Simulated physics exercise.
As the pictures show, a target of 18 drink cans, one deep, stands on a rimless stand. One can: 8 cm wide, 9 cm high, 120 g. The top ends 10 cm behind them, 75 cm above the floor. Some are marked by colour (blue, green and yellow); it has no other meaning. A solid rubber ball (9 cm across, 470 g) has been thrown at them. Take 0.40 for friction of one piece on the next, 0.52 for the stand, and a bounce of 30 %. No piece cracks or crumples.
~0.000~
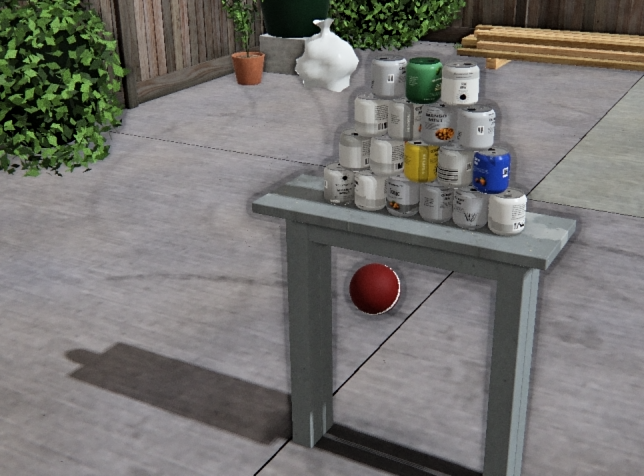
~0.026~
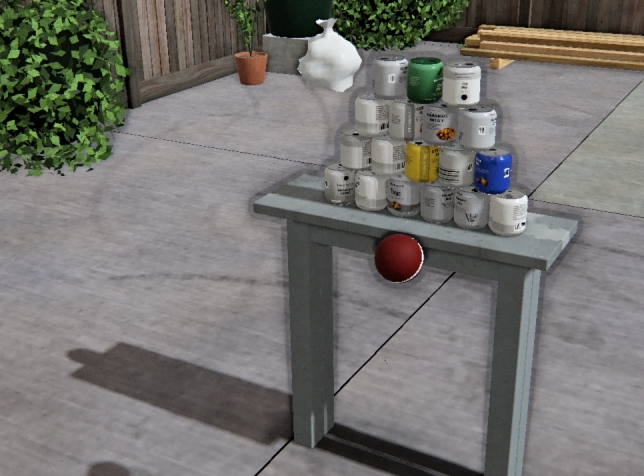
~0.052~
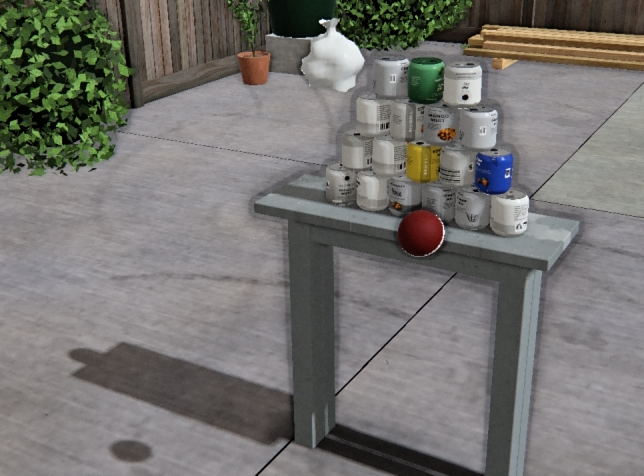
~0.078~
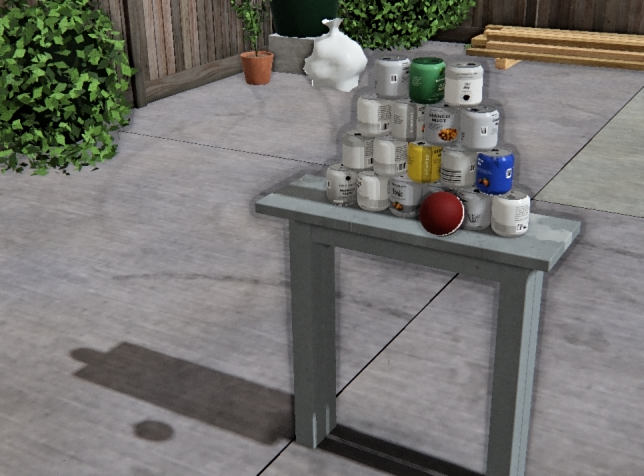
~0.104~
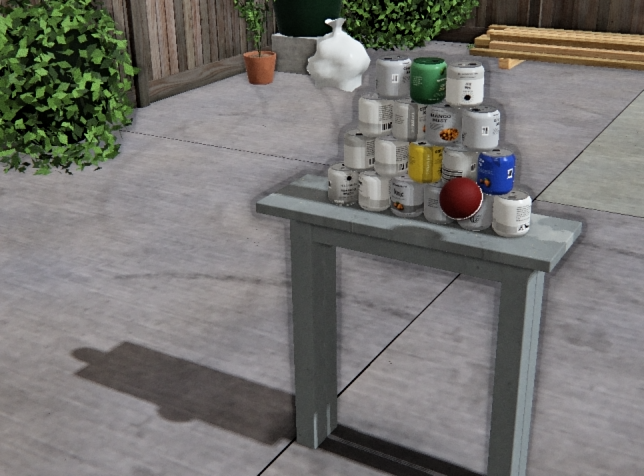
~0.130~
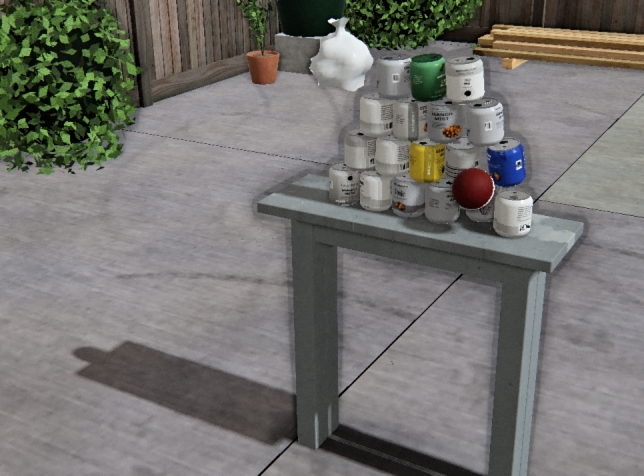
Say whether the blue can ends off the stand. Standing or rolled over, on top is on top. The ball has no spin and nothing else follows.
In the end the blue can goes over the edge.
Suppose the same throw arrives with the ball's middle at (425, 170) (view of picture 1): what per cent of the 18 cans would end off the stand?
In that case 30 per cent.
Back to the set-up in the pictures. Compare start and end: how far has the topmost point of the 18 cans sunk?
Roughly 0 cm.
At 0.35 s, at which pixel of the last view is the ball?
Near (502, 179).
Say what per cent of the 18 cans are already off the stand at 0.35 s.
At that moment 5 per cent.
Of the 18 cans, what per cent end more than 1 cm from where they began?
Shifted: 50 per cent.
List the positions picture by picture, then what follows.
In the first picture (we follow the side turned to the camera; the camera moves round a little), ball (375, 289) 45 cm from contact, 4.0 m/s; blue can (502, 175); green can (414, 83); yellow can (411, 163); no piece has moved.
The second picture shows ball (399, 259) 35 cm from contact, 4.0 m/s; blue can (503, 175).
The third picture shows ball (421, 234) 25 cm from contact, 3.9 m/s; blue can (504, 176).
The fourth picture shows ball (442, 214) 14 cm from contact, 3.9 m/s; blue can (505, 176).
The fifth picture shows ball (461, 199) 43 mm from contact, 3.9 m/s; blue can (506, 176).
The sixth picture shows ball (473, 189) after contact, 1.5 m/s; blue can (516, 168) tipped 12°; green can (419, 82) tipped 6°; yellow can (417, 164); 7 stirred so far.
Around 0.35 s, ball still moving; 1 of the 18 cans off the stand; blue can upside down; green can tipped 10°.
Around 0.68 s, ball still moving; 5 of the 18 cans off the stand; blue can on its side; green can on its side.
Around 1.11 s, ball still moving; 8 of the 18 cans off the stand; blue can on its side; green can upside down.
Finally (1.3 s), ball rolling away; 8 of the 18 cans off the stand; blue can tipped 25°, 80 cm lower; green can on its side; yellow can unmoved. Seen by the last camera, middles, green can near (533, 379).
